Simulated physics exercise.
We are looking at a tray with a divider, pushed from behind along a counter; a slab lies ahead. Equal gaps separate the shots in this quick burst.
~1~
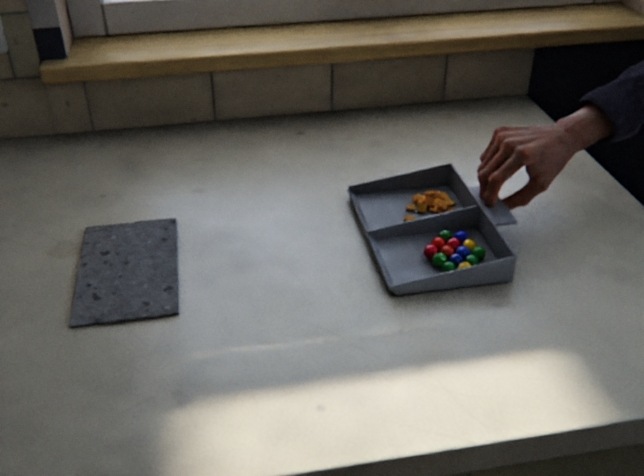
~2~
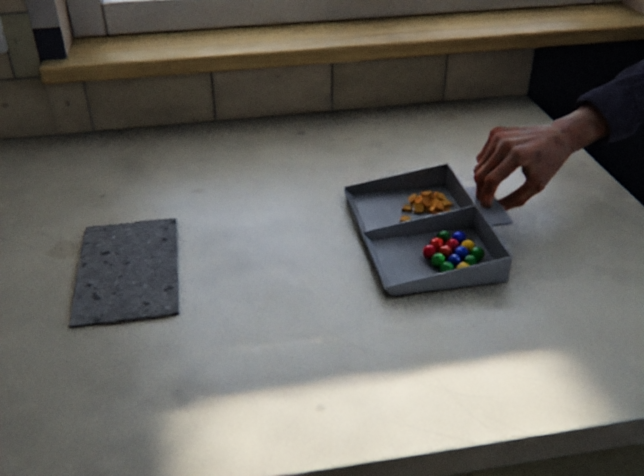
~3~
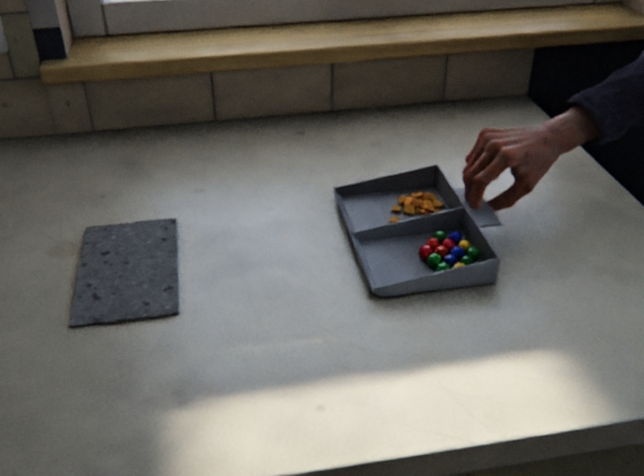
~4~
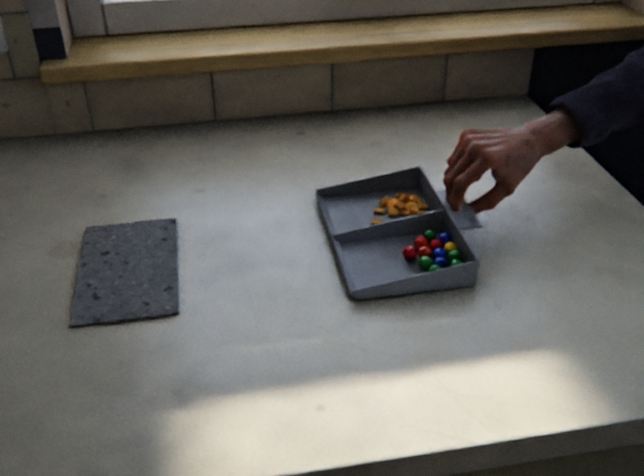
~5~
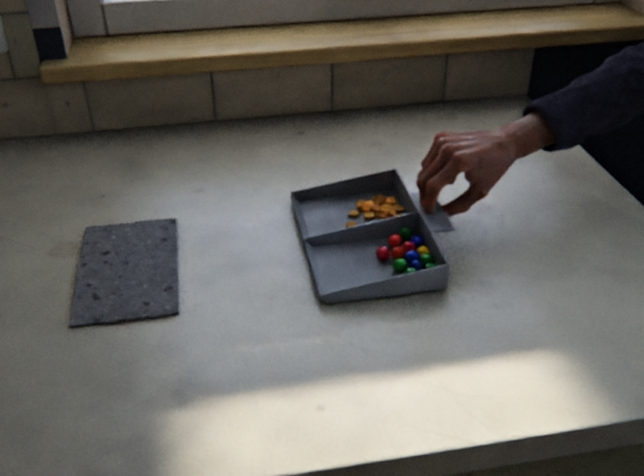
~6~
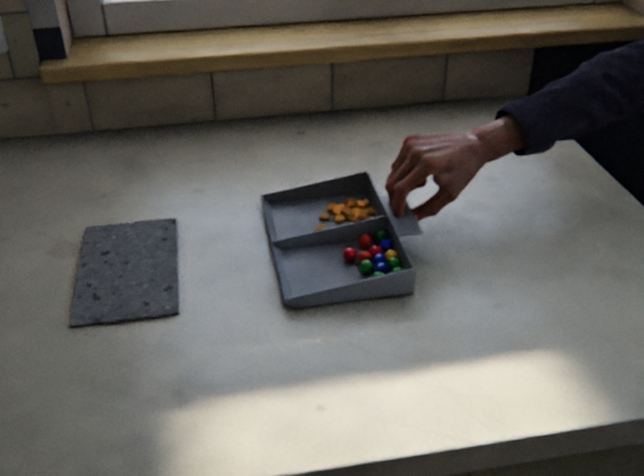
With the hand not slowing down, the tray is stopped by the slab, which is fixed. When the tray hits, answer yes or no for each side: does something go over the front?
Front lot: Yes, some goes over. Back lot: No, it stays.
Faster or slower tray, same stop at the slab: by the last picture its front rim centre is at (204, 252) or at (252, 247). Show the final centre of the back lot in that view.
Around (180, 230) in the first try, (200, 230) in the second.
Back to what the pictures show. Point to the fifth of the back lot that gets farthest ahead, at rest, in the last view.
About (187, 229).
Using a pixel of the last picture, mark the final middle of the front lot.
I'd place the middle near (208, 283).
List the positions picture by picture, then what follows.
Front rim near (366, 234), at rest; slab near (126, 291); front lot near (447, 252), a few glass marbles; back lot near (432, 202), a few small crackers, in the first frame.
Front rim near (363, 234), hardly any of the way covered; back lot near (429, 202), in the second frame.
Front rim near (351, 236), a little of the way covered; front lot near (442, 253), in the third frame.
Front rim near (331, 238), near a quarter of the way covered; back lot near (406, 206), in the fourth frame.
Front rim near (304, 241), near a third of the way covered; front lot near (413, 257), in the fifth frame.
Front rim near (272, 244), near half of the way covered; slab near (126, 291); front lot near (380, 261); back lot near (353, 212), in the sixth frame.
Then, 0.08 s on from there, tray still sliding, front rim near (228, 249); front lot all inside; back lot all inside.
Then, 0.27 s on from there, tray stopped at the slab; front lot all inside, moved towards the front rim; back lot all inside, moved towards the front rim.
Then, 0.48 s on from there, tray stopped at the slab; front lot near a third out of the tray; back lot all inside, moved towards the front rim.
In the end, tray stopped at the slab; front lot near half out of the tray; back lot all inside, moved towards the front rim.
